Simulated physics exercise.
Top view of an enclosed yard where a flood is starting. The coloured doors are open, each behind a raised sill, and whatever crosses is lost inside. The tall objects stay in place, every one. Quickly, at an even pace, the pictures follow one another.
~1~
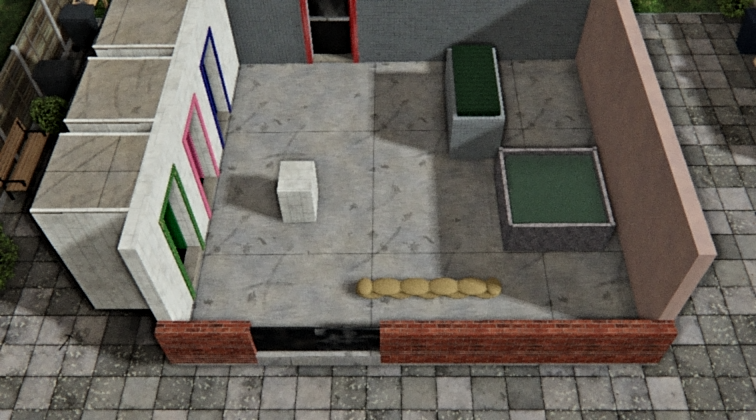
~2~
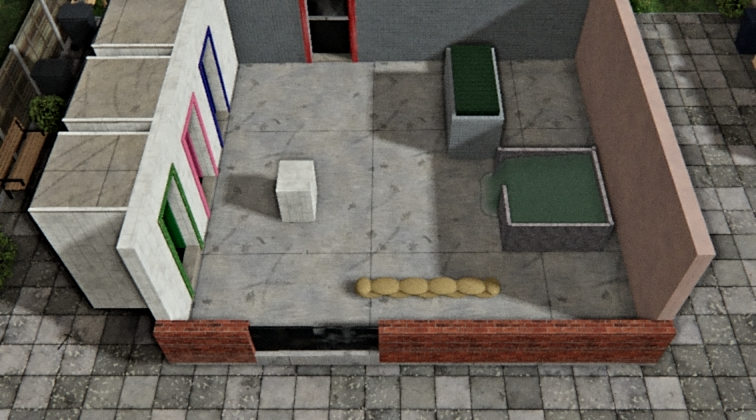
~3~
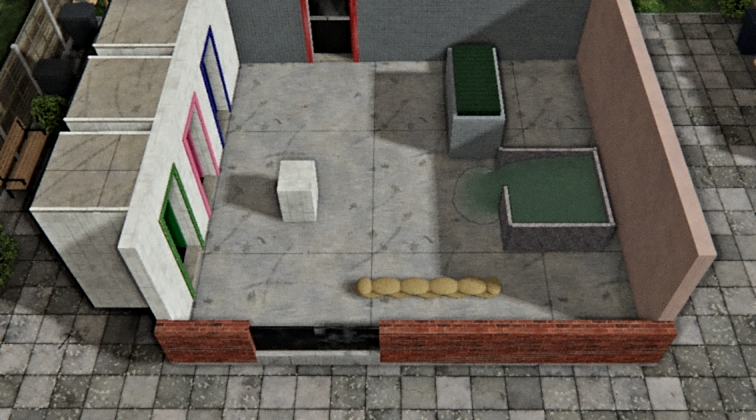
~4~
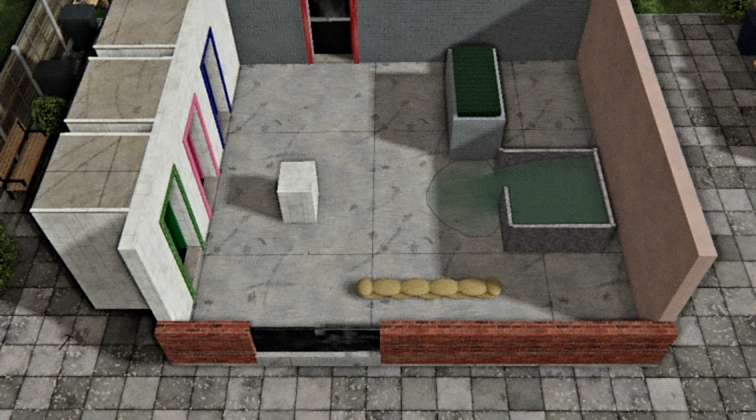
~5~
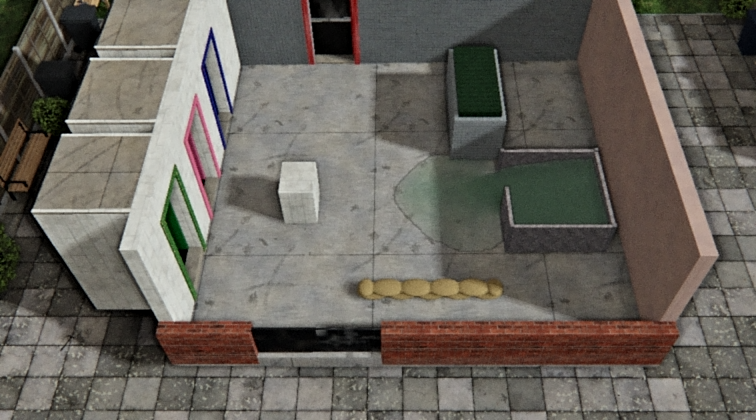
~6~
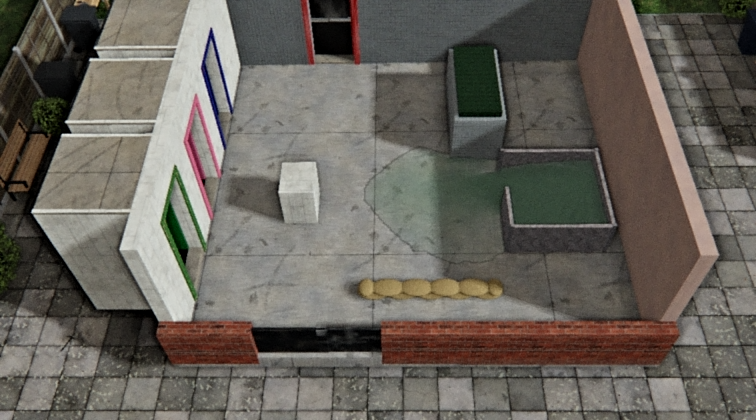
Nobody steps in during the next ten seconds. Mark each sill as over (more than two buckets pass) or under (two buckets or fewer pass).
The green door is under, the blue door is over, the pink door is over, the red door is under.
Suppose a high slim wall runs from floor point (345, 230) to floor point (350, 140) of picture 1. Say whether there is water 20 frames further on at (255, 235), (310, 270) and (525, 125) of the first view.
Taking the points in turn, they are high and dry, inundated and high and dry.
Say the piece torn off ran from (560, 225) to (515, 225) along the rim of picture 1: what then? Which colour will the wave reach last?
Answer: The red door.
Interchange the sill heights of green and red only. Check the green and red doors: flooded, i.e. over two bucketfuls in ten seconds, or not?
My reading: The green door takes more; the red door is under.
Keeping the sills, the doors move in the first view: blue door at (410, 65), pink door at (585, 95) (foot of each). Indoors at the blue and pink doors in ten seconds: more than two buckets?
Blue keeps below it; pink keeps below it.
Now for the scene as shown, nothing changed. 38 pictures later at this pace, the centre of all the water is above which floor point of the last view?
At about (354, 191).
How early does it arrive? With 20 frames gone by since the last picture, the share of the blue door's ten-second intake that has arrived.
Share by then: About 45 in a hundred.
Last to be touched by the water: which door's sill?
I say the door marked red.
A moment on, water covers 25 % of the floor; the green door not reached, the blue door not reached, the pink door not reached, the red door not reached.
Next, water covers 40 % of the floor; the green door not reached, the blue door not reached, the pink door wet at the sill, nothing in, the red door not reached.
Then, water covers 50 % of the floor; the green door wet at the sill, nothing in, the blue door over two buckets in, the pink door under two buckets in, the red door wet at the sill, nothing in.
Later, water covers 55 % of the floor; the green door wet at the sill, nothing in, the blue door far over two buckets in, the pink door over two buckets in, the red door wet at the sill, nothing in.
In the end, water covers 70 % of the floor; the green door wet at the sill, nothing in, the blue door far over two buckets in, the pink door far over two buckets in, the red door wet at the sill, nothing in.
